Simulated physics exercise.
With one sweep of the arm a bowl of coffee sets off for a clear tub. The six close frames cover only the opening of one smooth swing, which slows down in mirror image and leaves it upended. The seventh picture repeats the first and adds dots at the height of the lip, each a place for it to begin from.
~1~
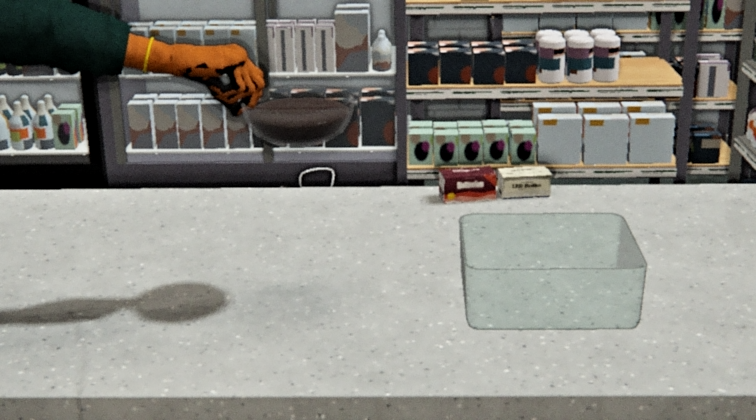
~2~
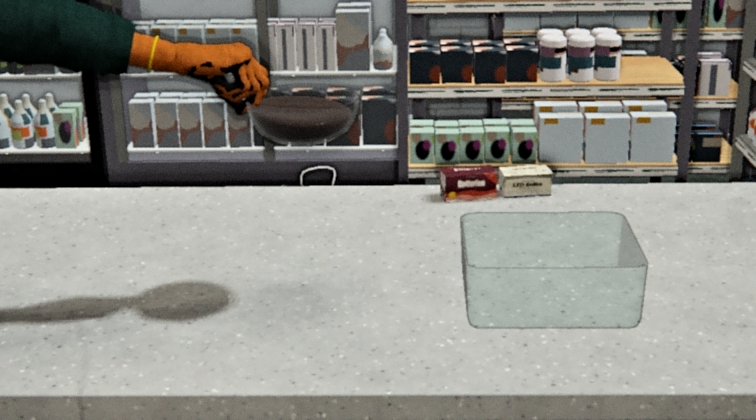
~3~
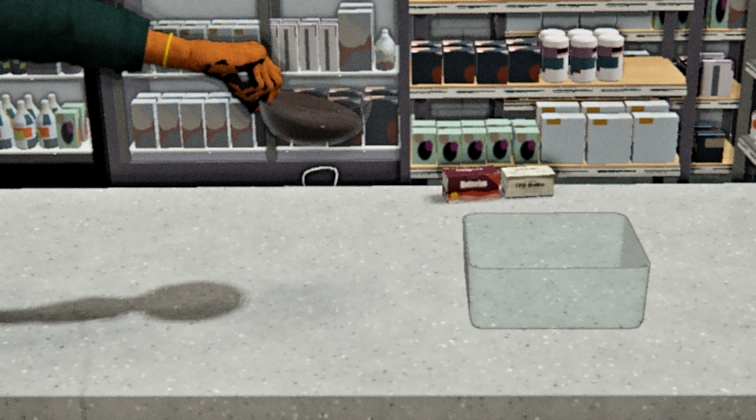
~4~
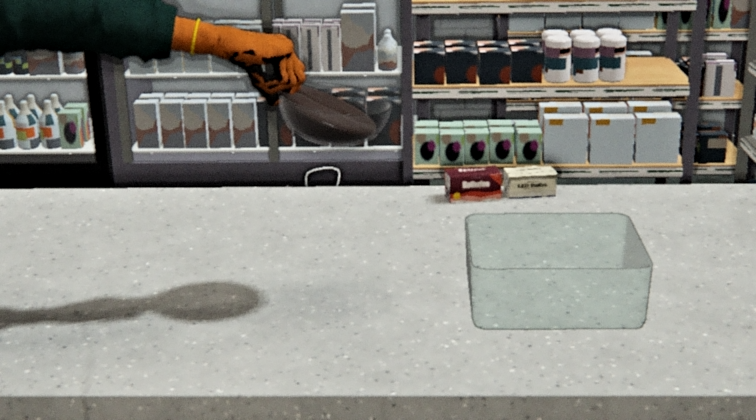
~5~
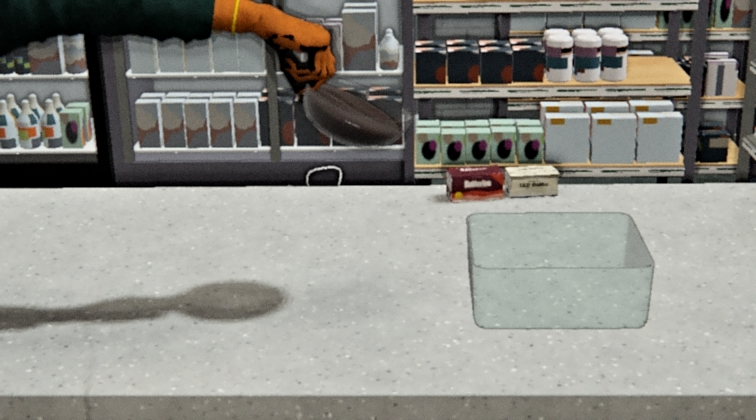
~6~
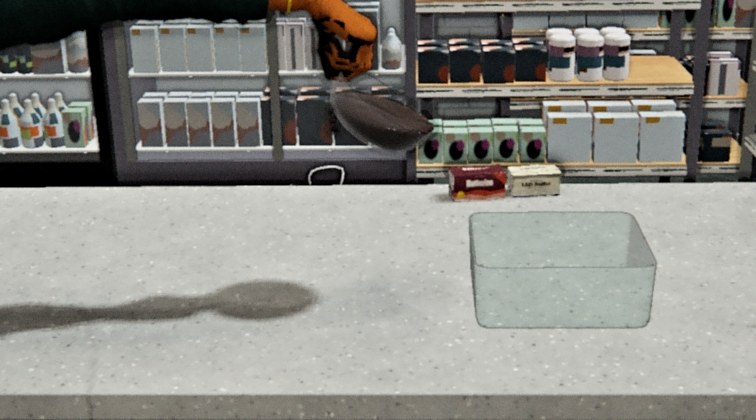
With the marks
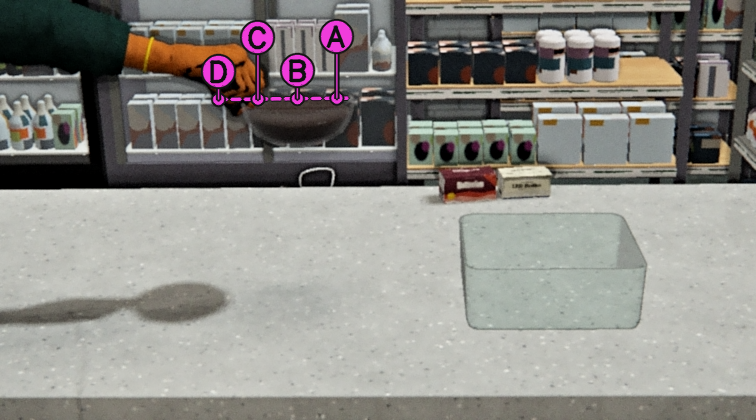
An orange-and-black hand held a clear bowl of dark coffee almost still above a pale counter with a clear tub on it, then swept it right and tilted its right side downward.
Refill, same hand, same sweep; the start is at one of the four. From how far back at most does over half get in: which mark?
I would pick place B.
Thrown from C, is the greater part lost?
Yes, that goes wrong.
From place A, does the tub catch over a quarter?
Yes.
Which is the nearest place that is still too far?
That is place C.
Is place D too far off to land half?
Yes, it does.
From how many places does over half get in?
Two of them.
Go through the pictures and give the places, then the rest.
The first frame shows upright, lip at (352, 98); tub from (466, 327) to (640, 326); nothing has left yet.
The second frame shows upright, lip at (357, 96); nothing has left yet.
The third frame shows upright, lip at (370, 98); nothing has left yet.
The fourth frame shows tipped about 9°, lip at (389, 105); coffee is over the rim, down to (294, 92).
The fifth frame shows tipped about 21°, lip at (410, 116); coffee is over the rim, down to (302, 100).
The sixth frame shows tipped about 37°, lip at (430, 130); coffee is over the rim, down to (430, 130).
In magenta, A at (336, 98); B at (297, 98); C at (257, 99); D at (218, 99).
Choosing A, about 77 % lands in the tub, 8 % falls short and 15 % goes beside or beyond.
Choosing B, about 63 % lands in the tub, 24 % falls short and 13 % goes beside or beyond.
Choosing C, about 17 % lands in the tub, 79 % falls short and 4 % goes beside or beyond.
Choosing D, about 0 % lands in the tub, 99 % falls short.
